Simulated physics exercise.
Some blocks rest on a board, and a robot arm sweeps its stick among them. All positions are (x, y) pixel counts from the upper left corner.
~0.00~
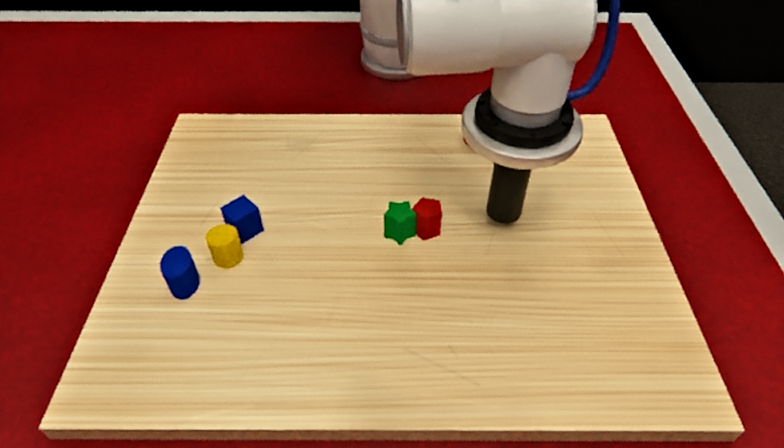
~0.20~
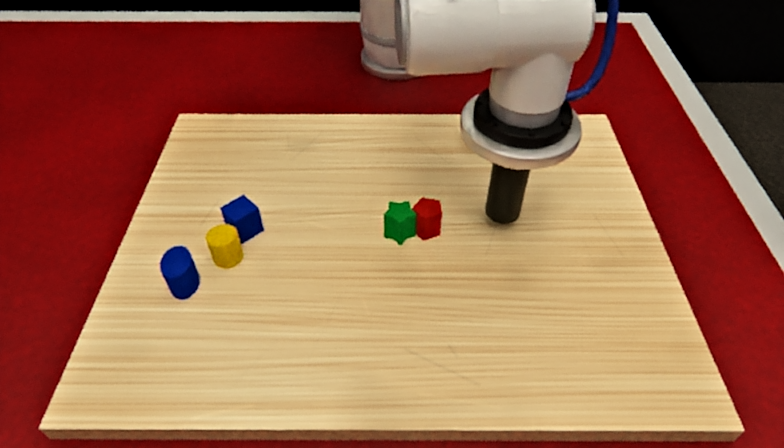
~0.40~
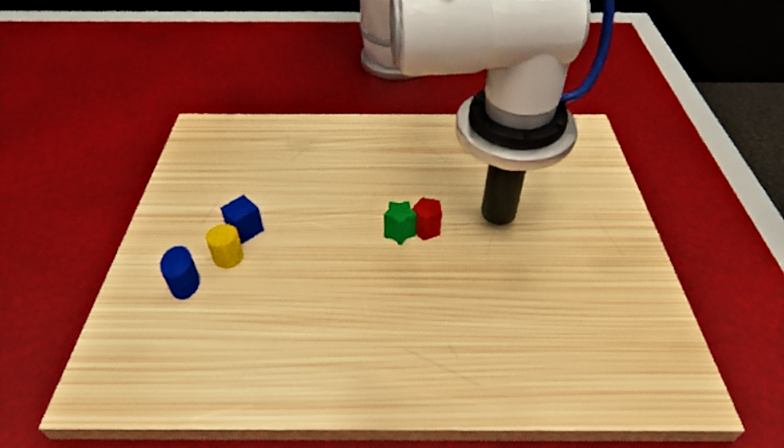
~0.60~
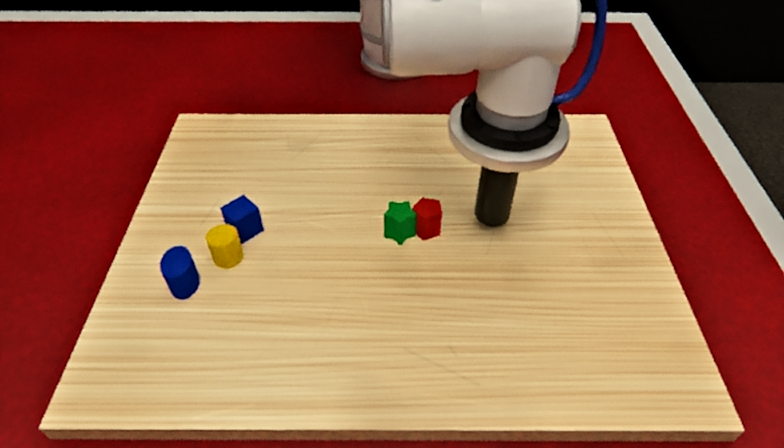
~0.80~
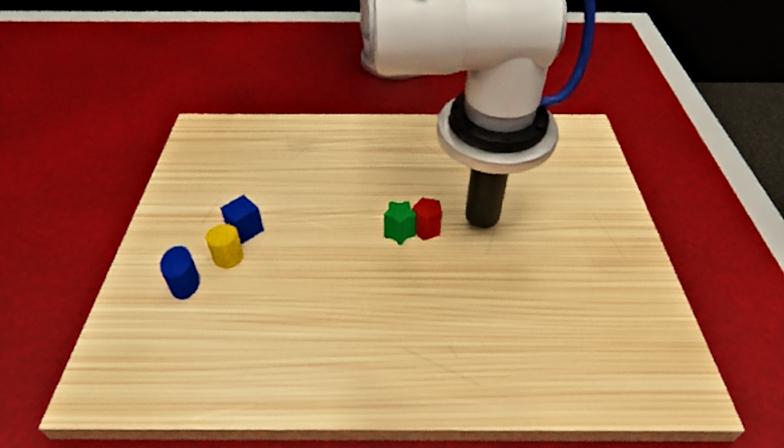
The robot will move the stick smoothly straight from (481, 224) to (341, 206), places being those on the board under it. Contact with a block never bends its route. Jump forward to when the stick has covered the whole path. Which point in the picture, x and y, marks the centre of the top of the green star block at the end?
At the end it should sit near (361, 226).
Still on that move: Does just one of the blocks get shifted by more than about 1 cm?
Going by the path, no.
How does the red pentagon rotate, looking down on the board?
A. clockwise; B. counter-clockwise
My pick is B.
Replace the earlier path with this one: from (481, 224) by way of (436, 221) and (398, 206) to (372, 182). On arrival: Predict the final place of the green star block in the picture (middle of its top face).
Most likely (369, 219).
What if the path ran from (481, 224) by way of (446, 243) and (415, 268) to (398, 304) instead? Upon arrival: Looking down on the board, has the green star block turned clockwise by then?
Yes, that is how it ends up.
The first path, step by step. One third of the way, stick (433, 210); green star block (384, 216); red pentagon (410, 209), turned 40° anticlockwise.
Two thirds of the way, stick (386, 203); green star block (361, 226), turned 25° anticlockwise; red pentagon (380, 211), turned 70° anticlockwise.
At the end, stick (340, 197); green star block (361, 226), turned 25° anticlockwise; red pentagon (379, 211), turned 75° anticlockwise.
